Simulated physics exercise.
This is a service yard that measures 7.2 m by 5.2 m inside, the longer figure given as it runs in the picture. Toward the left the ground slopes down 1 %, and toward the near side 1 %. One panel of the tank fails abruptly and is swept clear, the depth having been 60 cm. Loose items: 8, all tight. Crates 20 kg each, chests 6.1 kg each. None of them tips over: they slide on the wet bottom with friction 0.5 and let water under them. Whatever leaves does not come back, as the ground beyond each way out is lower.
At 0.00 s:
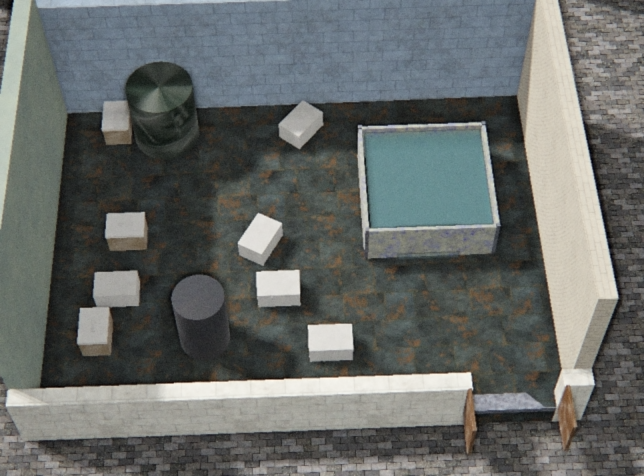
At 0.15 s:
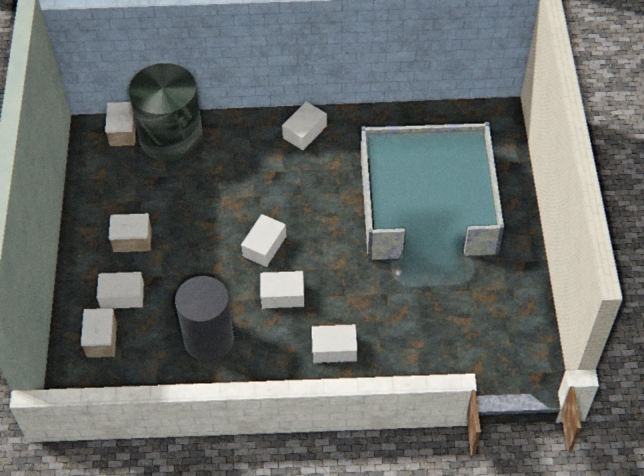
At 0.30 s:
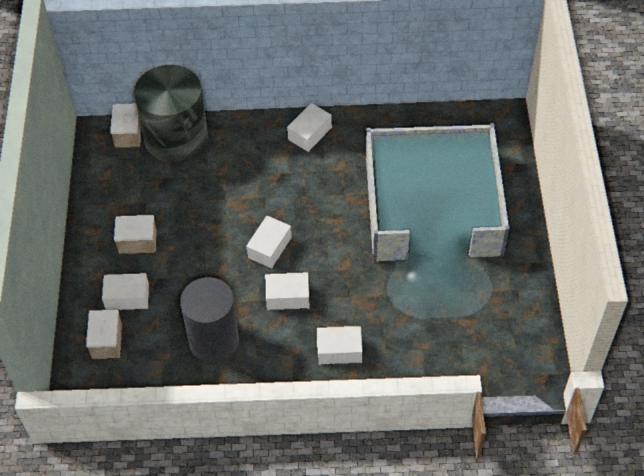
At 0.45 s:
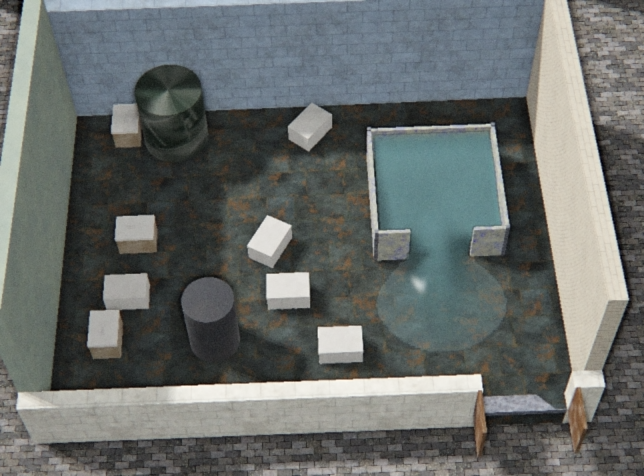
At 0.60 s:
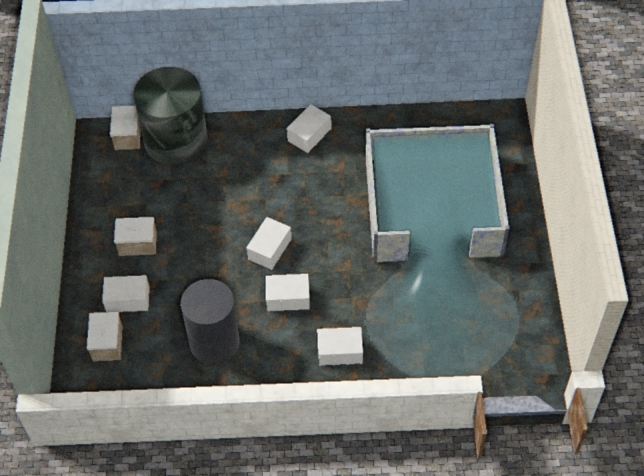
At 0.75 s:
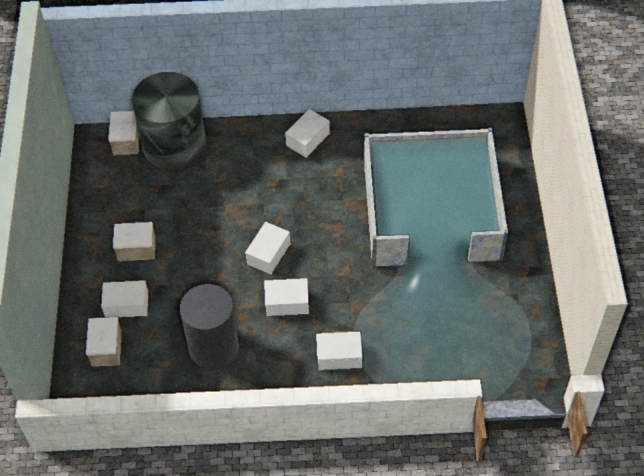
Water pouring through a gap in the near side of a walled pool, spreading across a dark yard floor as pale boxes sit still.
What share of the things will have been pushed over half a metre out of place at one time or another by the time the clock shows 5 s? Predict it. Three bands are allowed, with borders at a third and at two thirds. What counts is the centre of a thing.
That would be less than a third of them.
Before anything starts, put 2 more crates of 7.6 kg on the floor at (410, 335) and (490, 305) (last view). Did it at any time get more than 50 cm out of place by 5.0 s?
Outcome: Breaks the threshold first, breaks the threshold second.
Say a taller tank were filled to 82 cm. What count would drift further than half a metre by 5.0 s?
It would come to 2 of them.
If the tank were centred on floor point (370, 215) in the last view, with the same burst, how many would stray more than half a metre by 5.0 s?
Result: 2 of them.
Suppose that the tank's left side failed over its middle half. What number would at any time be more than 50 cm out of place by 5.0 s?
In that case 5 of them.
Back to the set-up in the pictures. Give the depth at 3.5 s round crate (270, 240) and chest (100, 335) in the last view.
Roughly 0 and 2 cm.
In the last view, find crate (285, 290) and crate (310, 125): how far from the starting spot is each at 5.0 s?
0 cm, then 0 cm.
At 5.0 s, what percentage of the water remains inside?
About 74 in a hundred parts of the water.
After 1.1 s 0 of 8 are over 50 cm from their spots; 0 afloat.
After 2.2 s 0 of 8 are over 50 cm from their spots; 0 afloat.
After 3.5 s 1 of 8 are over 50 cm from their spots; 0 afloat.
After 5.0 s 2 of 8 are over 50 cm from their spots, and 2 have been at some point; 1 afloat.
